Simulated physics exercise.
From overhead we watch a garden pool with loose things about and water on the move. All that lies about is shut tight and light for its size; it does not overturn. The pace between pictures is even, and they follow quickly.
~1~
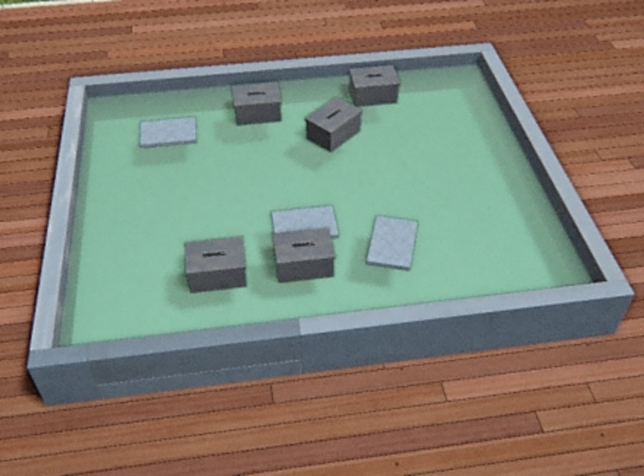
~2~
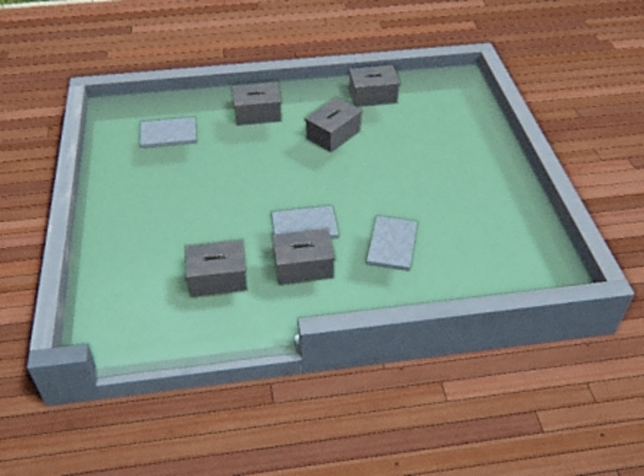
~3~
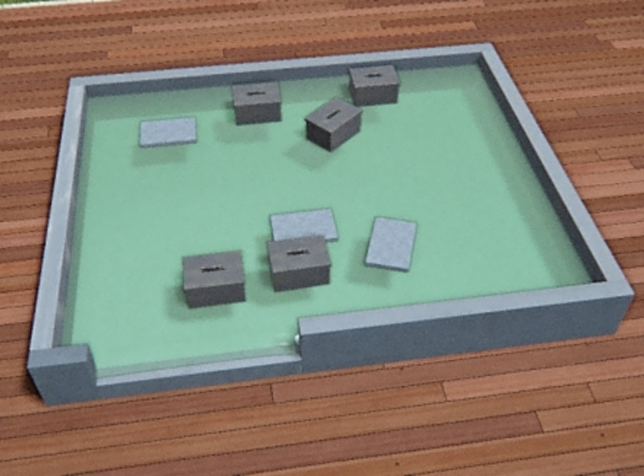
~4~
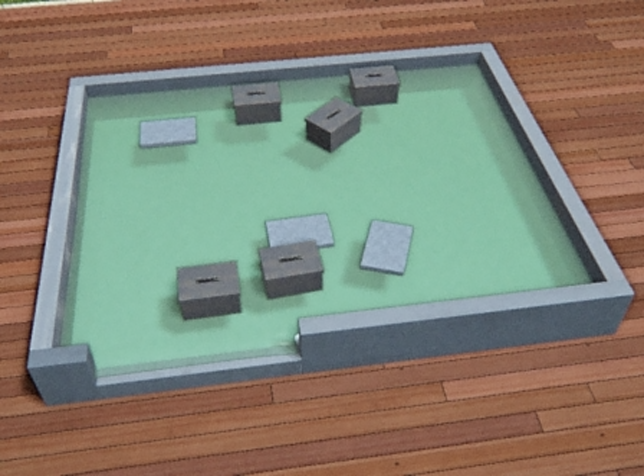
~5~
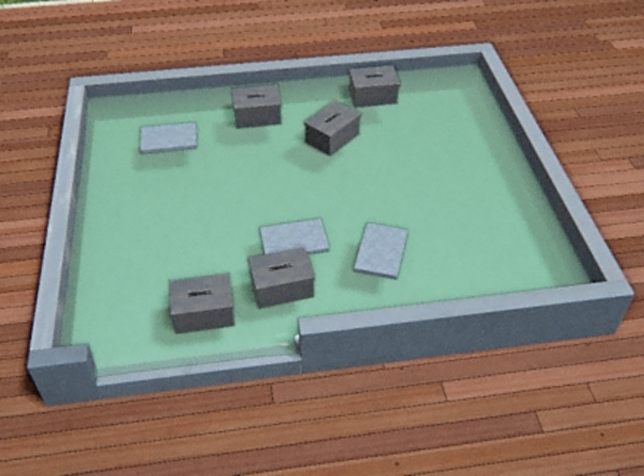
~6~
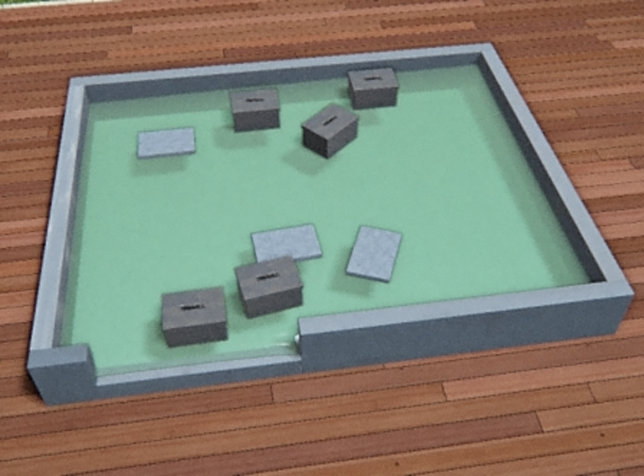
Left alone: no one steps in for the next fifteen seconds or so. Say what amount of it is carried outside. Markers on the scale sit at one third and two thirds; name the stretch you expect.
Center third.
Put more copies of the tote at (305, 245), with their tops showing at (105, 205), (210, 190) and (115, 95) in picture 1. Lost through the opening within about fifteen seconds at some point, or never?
The first does not leave, the second leaves, and the third does not leave.
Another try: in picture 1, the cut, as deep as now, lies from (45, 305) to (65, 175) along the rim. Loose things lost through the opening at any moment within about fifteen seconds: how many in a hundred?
Near 40 percent, give or take.
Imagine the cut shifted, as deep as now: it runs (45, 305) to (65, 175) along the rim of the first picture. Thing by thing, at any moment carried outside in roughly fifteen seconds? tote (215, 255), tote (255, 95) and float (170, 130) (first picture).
Following that order: Escaped; remains behind; escaped.
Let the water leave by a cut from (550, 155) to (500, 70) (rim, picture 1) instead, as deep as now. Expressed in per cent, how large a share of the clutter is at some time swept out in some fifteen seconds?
Some 20 in a hundred.
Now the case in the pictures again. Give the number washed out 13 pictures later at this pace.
All told, it is 3.
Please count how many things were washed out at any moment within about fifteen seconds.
It comes to 4.
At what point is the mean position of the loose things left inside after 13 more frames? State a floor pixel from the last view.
Roughly (273, 188).
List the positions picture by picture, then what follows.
A tote at (215, 254), afloat; a tote at (303, 245), afloat; 0 of 8 have shifted, in the first picture.
A tote at (215, 258), afloat; a tote at (303, 246), afloat; 0 of 8 have shifted, in the second picture.
A tote at (213, 270), afloat, close to its start; a tote at (299, 253) floats, close to its start; 2 of 8 have shifted, in the third picture.
A tote at (208, 281) floats, close to its start; a tote at (291, 259) floats, close to its start; 3 of 8 have shifted, in the fourth picture.
A tote at (201, 294), afloat, close to its start; a tote at (281, 267), afloat, close to its start; 4 of 8 have shifted, in the fifth picture.
A tote at (193, 308) floats, a stride from its start; a tote at (269, 277) floats, a stride from its start; 7 of 8 have shifted, in the sixth picture.
A moment on, 1 of 8 are out; 7 afloat.
Next, 3 of 8 are out; 5 afloat.
Later, 4 of 8 are out; 4 afloat.
In the end, 4 of 8 are out; 4 afloat.
